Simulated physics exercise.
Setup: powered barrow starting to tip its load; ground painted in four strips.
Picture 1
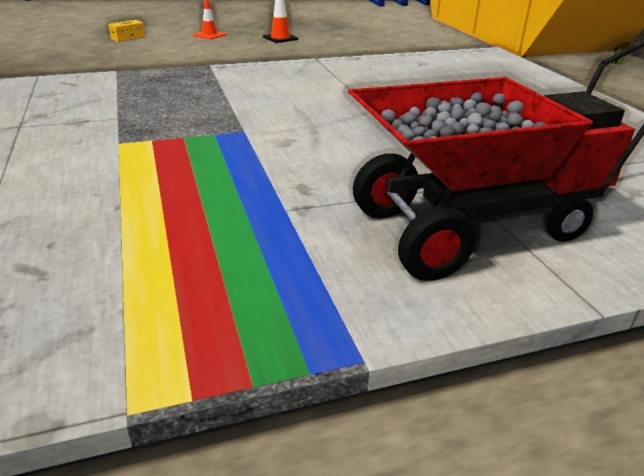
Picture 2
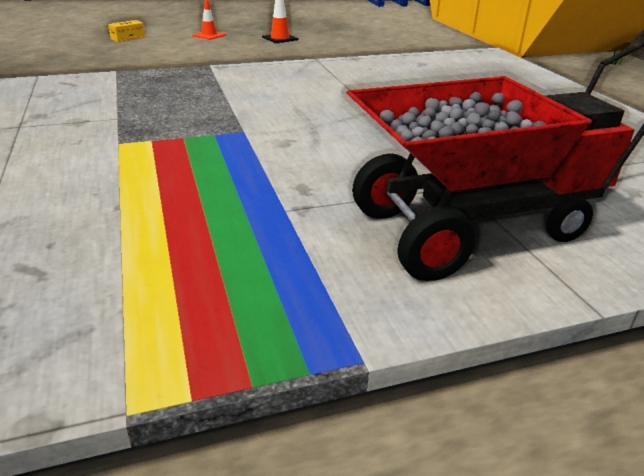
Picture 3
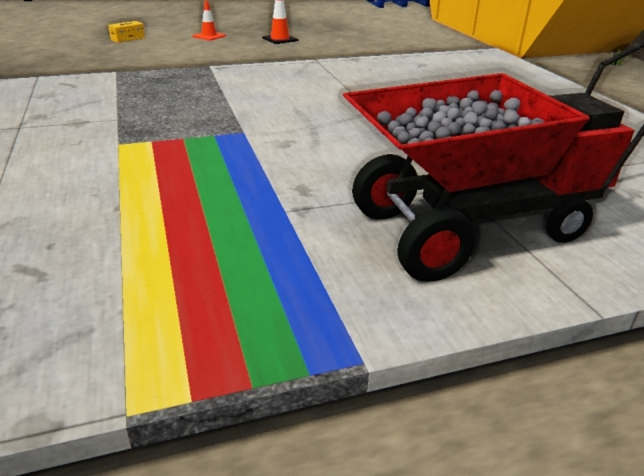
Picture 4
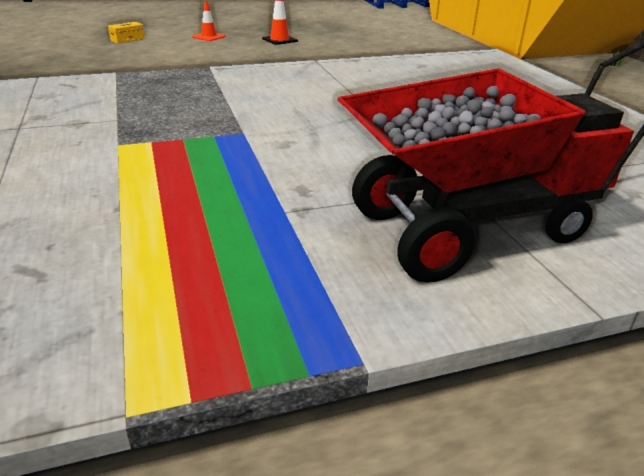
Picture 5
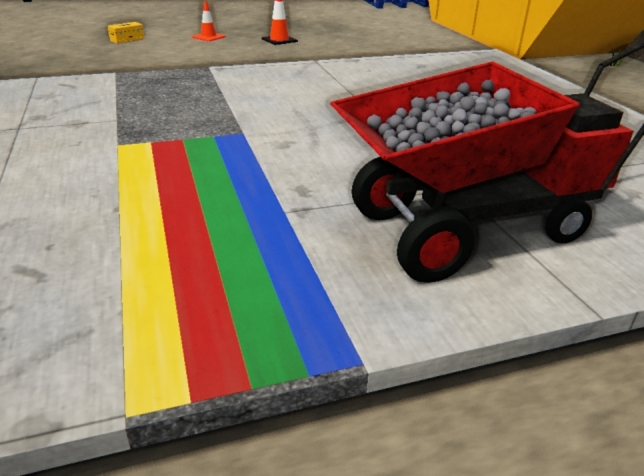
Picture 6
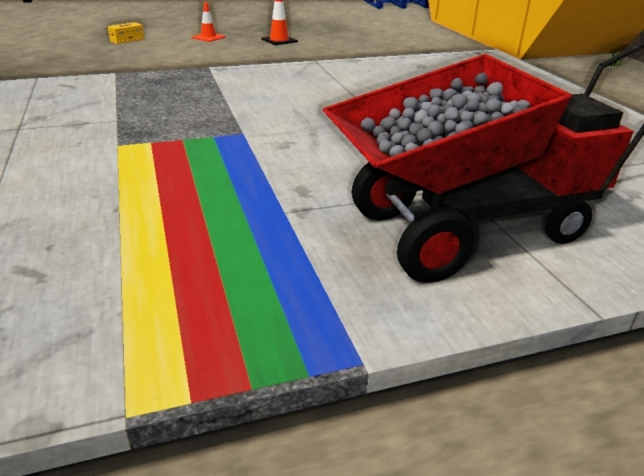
Red powered barrow loaded with round grey cobbles slowly tilting its skip forward beside yellow, red, green and blue painted strips.
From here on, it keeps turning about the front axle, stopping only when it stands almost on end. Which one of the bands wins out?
Green wins out.
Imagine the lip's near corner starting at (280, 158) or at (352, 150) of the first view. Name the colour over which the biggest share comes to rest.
The yellow one at the first place, then the red strip at the second.
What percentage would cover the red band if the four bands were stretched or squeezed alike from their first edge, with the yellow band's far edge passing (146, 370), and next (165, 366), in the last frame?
20 per cent, then 20 per cent, roughly.
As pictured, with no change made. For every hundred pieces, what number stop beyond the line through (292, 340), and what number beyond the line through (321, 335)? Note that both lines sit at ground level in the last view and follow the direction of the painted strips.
Respectively 60 and 80 %.
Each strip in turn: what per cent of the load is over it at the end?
I'd put the blue strip near 15, the green strip near 35, the red strip near 20 and the yellow strip near 10.
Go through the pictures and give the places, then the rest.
In the first frame, lip of the skip near (407, 143), level; top of the load near (482, 125), round cobbles; blue strip near (319, 328); green strip near (268, 338); red strip near (213, 349); yellow strip near (156, 361).
In the second frame, lip of the skip near (405, 145), level; top of the load near (481, 125).
In the third frame, lip of the skip near (401, 148), tipped barely; top of the load near (479, 124).
In the fourth frame, lip of the skip near (394, 152), tipped barely; top of the load near (475, 122).
In the fifth frame, lip of the skip near (385, 158), tipped a little; top of the load near (489, 113).
In the sixth frame, lip of the skip near (376, 165), tipped a little; top of the load near (482, 109); blue strip near (319, 330); green strip near (267, 340); red strip near (212, 351); yellow strip near (155, 363).
Shortly afterwards, skip tipped steeply; the whole lot in the skip.
Next, skip tipped right over; the bulk in the skip; near a quarter over the blue strip; a little over the green strip; only a few falling.
Some moments later, skip tipped right over; near a quarter in the skip; near a quarter over the blue strip; near a third over the green strip; near a quarter over the red strip; a little over the yellow strip; only a few off the paint.
In the end, skip tipped right over; a little in the skip; near a quarter over the blue strip; near a third over the green strip; near a quarter over the red strip; a little over the yellow strip; a little off the paint.
